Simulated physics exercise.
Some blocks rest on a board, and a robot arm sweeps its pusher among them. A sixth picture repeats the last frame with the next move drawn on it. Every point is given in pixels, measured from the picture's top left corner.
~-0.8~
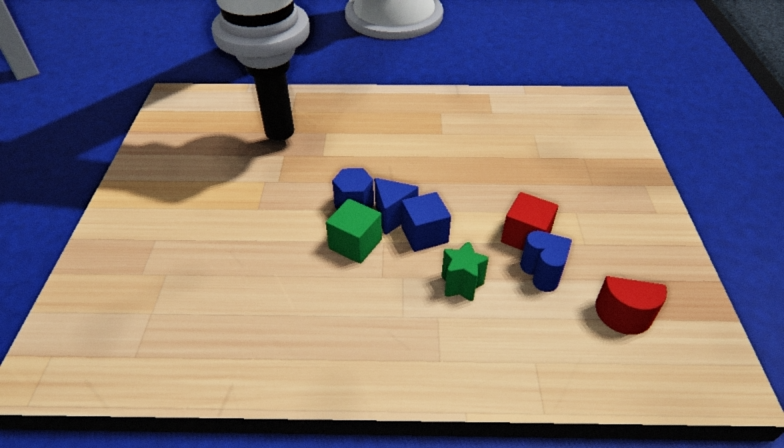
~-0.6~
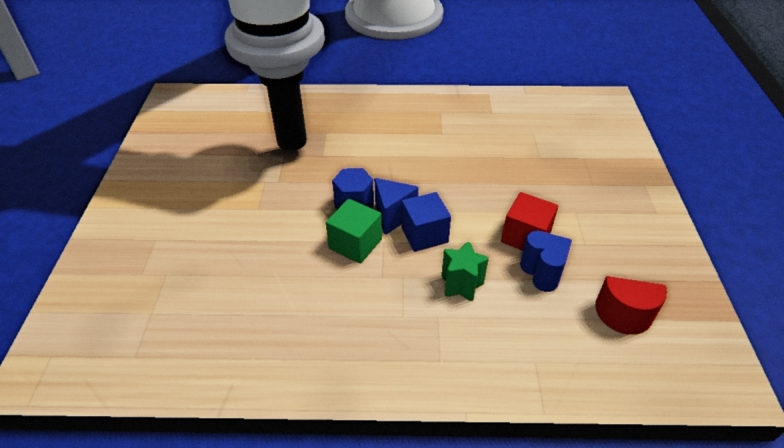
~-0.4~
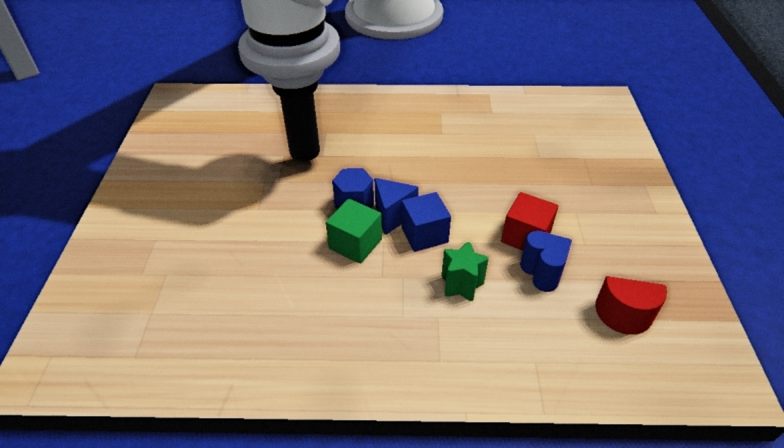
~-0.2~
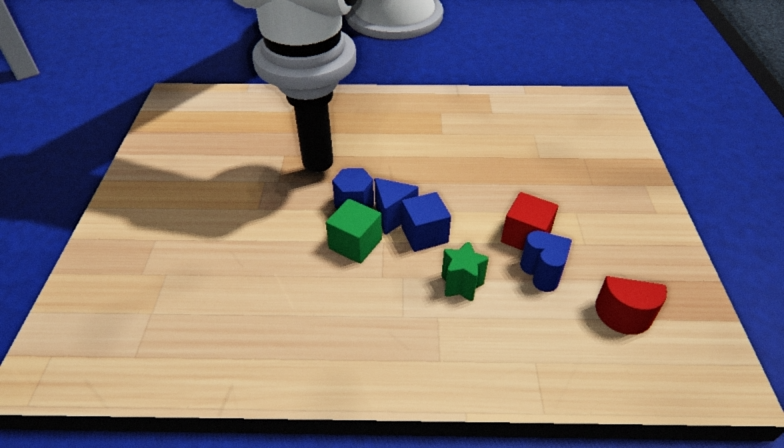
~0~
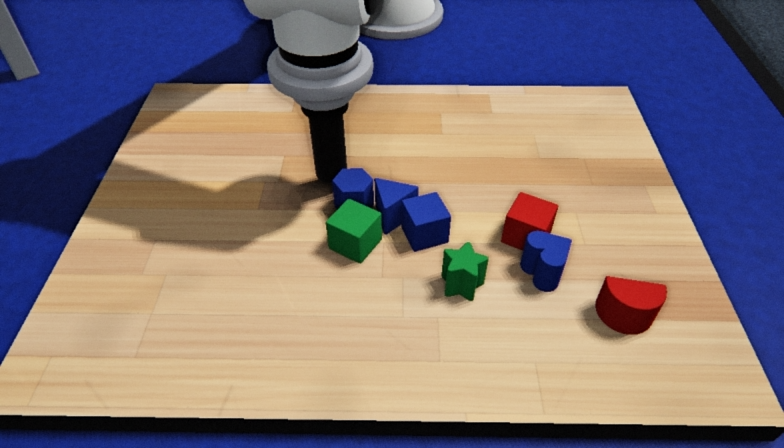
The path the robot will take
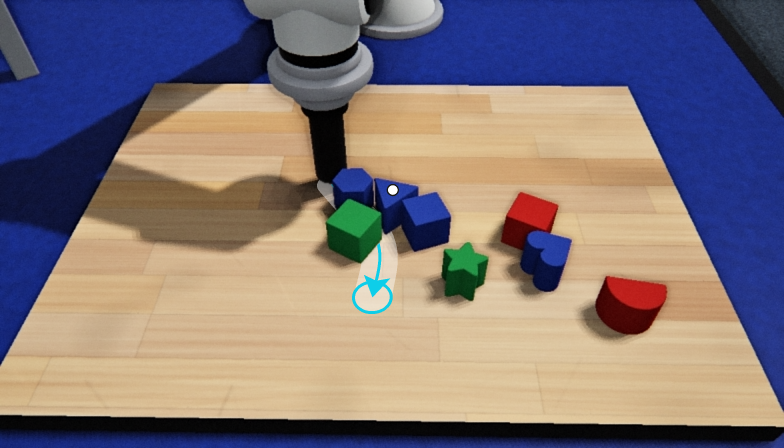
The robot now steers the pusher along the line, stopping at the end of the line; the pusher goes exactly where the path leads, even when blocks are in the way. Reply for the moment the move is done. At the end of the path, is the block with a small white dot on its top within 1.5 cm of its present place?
Short answer: Yes.
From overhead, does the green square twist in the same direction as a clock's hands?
The answer is yes.
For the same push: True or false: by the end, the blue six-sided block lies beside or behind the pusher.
The statement is correct.
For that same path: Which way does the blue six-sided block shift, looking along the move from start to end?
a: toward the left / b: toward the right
Correct choice: A.
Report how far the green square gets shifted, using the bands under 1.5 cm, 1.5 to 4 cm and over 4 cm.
Above 4 cm.
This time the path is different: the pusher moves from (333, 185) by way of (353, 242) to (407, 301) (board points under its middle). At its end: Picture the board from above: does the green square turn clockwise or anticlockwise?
The block spins clockwise.
Path on the board, from (333, 185) over (360, 214) and (380, 251) to (372, 297); the dot is on the blue triangular piece.
What follows on the original path. One third of the way, pusher (360, 205); blue six-sided block (375, 211), turned 35° clockwise; green square (352, 235); blue triangular piece (404, 190); blue square (431, 210).
Two thirds of the way, pusher (379, 241); blue six-sided block (398, 250), turned 35° clockwise; green square (347, 251), turned 30° clockwise; blue triangular piece (405, 190); blue square (432, 210).
At the end, pusher (372, 287); blue six-sided block (412, 277), turned 10° anticlockwise; green square (329, 268), turned 60° clockwise; blue triangular piece (405, 190); blue square (432, 210).
